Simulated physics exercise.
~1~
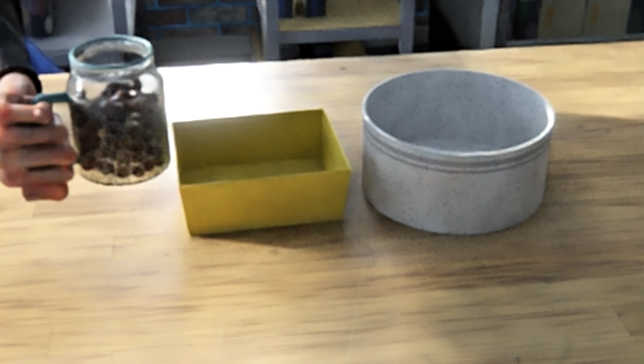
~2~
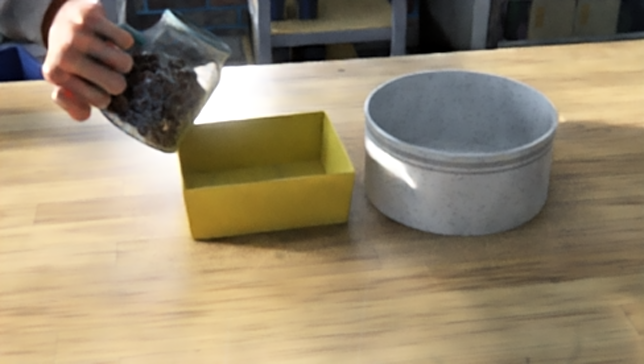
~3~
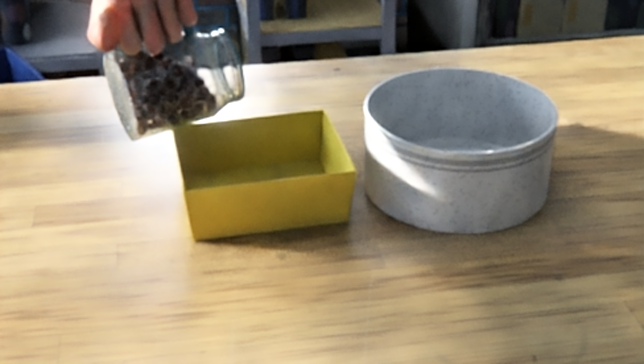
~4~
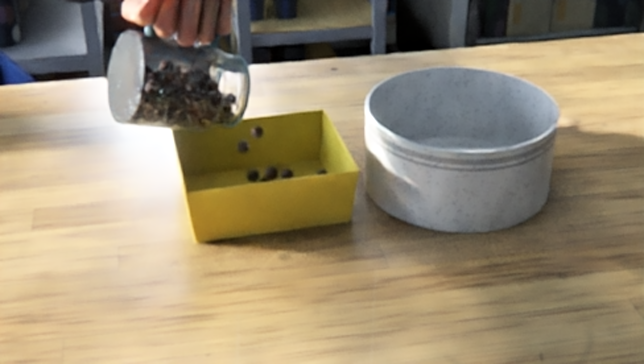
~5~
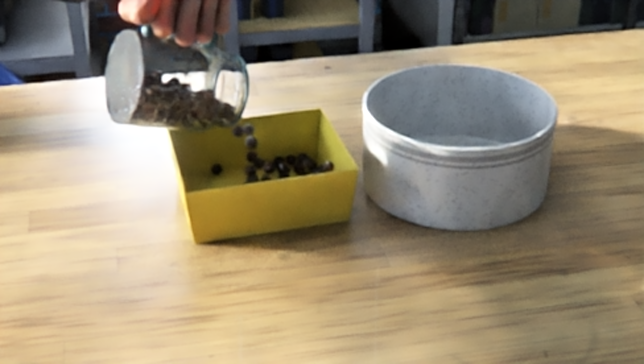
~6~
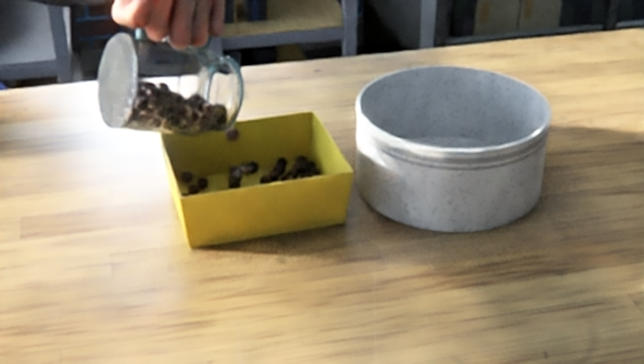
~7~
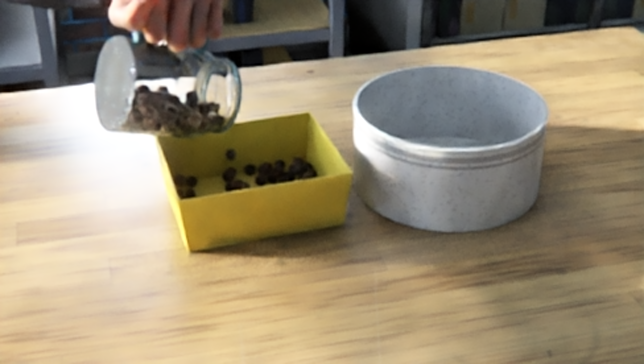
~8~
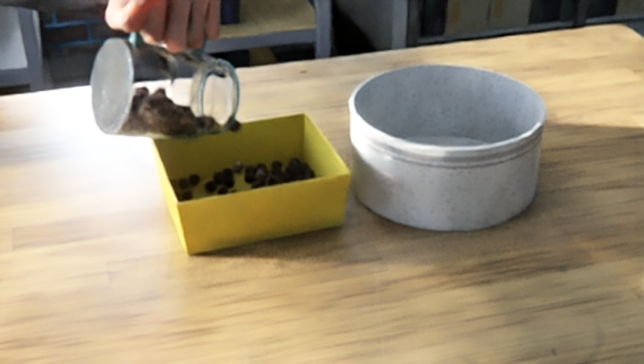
A hand holds a clear glass jar of small dark brown balls at the left of a pale wooden table, seen from slightly above, with grey shelving behind. A yellow rectangular tin sits in the middle, and a round, pale grey pot stands to its right. The hand lifts the jar and tips it rightward over the tin until it lies on its side. Balls trickle from its mouth and gather across the tin's bottom, while the view drifts slightly. At the end, the tilted jar still holds many balls, others lie in the tin, and none are seen on the table.
